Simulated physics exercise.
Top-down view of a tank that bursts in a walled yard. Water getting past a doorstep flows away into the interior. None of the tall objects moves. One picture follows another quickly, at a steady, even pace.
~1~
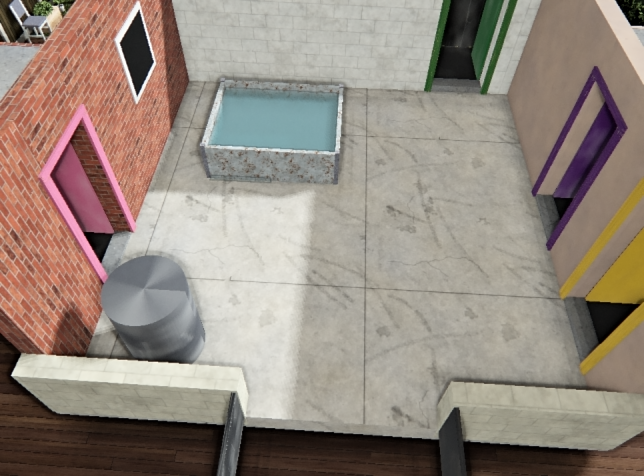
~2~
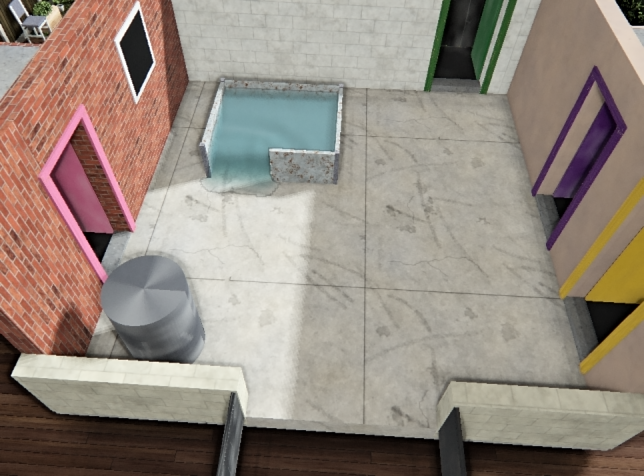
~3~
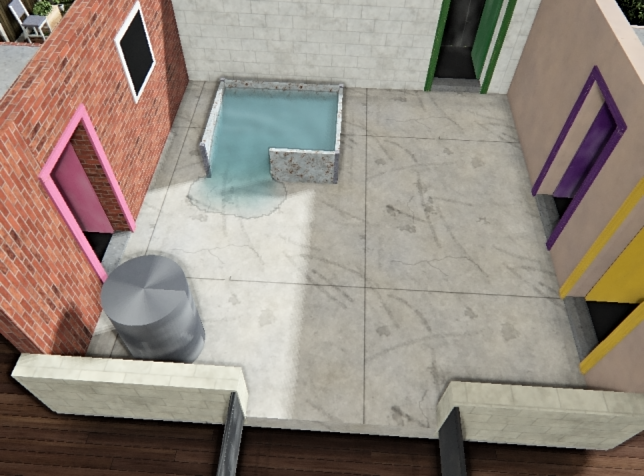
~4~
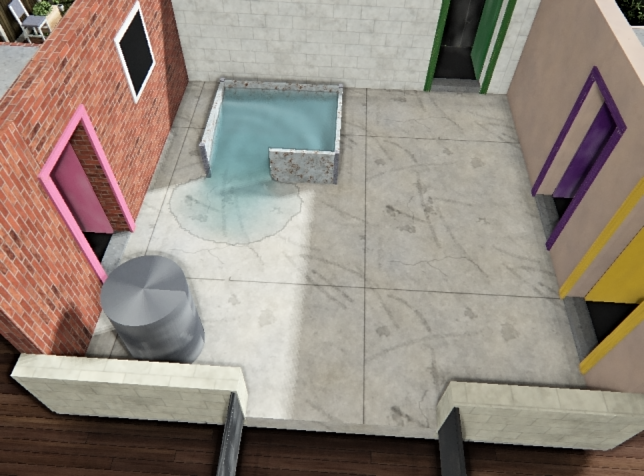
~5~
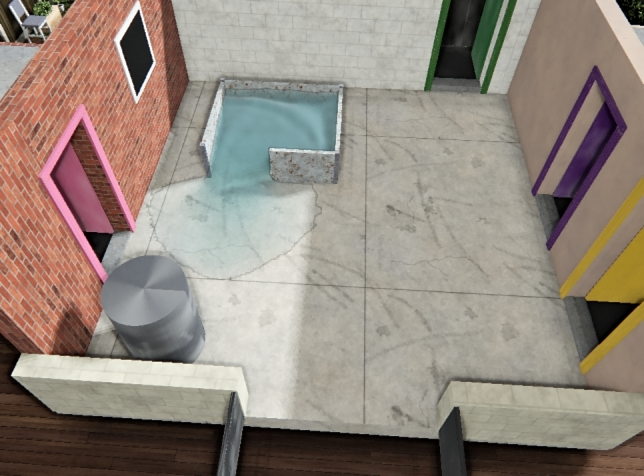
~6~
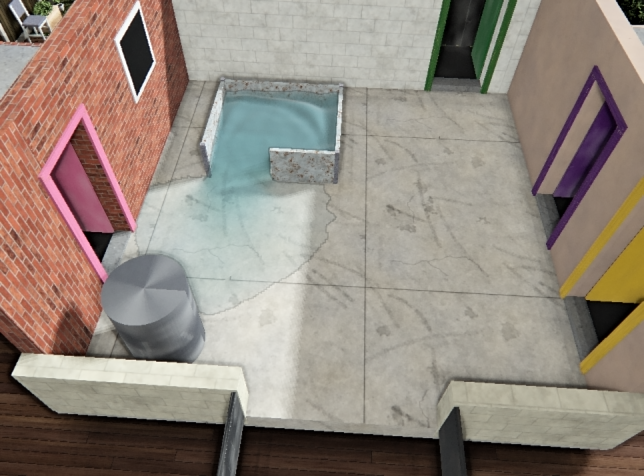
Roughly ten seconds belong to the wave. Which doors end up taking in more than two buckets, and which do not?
The pink door takes in more, the yellow door stays at two or below, the green door stays at two or below, the purple door stays at two or below.
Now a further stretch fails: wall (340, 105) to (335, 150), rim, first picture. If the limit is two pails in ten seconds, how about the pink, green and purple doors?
In that case the pink door undershoots, while the green door undershoots and the purple door overshoots.
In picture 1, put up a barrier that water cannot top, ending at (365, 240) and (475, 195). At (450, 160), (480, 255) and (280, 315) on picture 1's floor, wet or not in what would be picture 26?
Taking the points in order, they are high and dry, high and dry and inundated.
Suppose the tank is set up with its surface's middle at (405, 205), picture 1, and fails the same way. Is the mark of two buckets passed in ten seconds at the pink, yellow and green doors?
As I see it, the pink door remains below, the yellow door remains below and the green door remains below.
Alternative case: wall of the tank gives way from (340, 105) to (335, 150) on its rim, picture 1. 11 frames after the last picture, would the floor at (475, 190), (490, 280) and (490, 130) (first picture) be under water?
Submerged, submerged, submerged.
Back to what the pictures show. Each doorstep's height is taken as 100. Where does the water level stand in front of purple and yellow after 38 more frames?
Readings, in sequence: 0 percent and 90 percent.
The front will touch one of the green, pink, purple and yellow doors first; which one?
Go with the one in pink.
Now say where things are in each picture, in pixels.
The water tank at (277, 119) is whole and still, in the first frame.
Water pours out at (240, 167) and has run to (207, 183), in the second frame.
The front is at (204, 206), out from the gap at (241, 168), in the third frame.
Water pours out at (241, 169) and has run to (251, 238), in the fourth frame.
The front is at (209, 272), out from the gap at (241, 169), in the fifth frame.
The front is at (210, 307), out from the gap at (241, 168), in the sixth frame.
A moment on, water covers 25 % of the floor; the pink door under two buckets in, the yellow door not reached, the green door not reached, the purple door not reached.
Next, water covers 30 % of the floor; the pink door over two buckets in, the yellow door not reached, the green door not reached, the purple door not reached.
Then, water covers 35 % of the floor; the pink door far over two buckets in, the yellow door not reached, the green door not reached, the purple door not reached.
Later, water covers 45 % of the floor; the pink door far over two buckets in, the yellow door wet at the sill, nothing in, the green door not reached, the purple door not reached.
In the end, water covers 70 % of the floor; the pink door far over two buckets in, the yellow door wet at the sill, nothing in, the green door not reached, the purple door wet at the sill, nothing in.
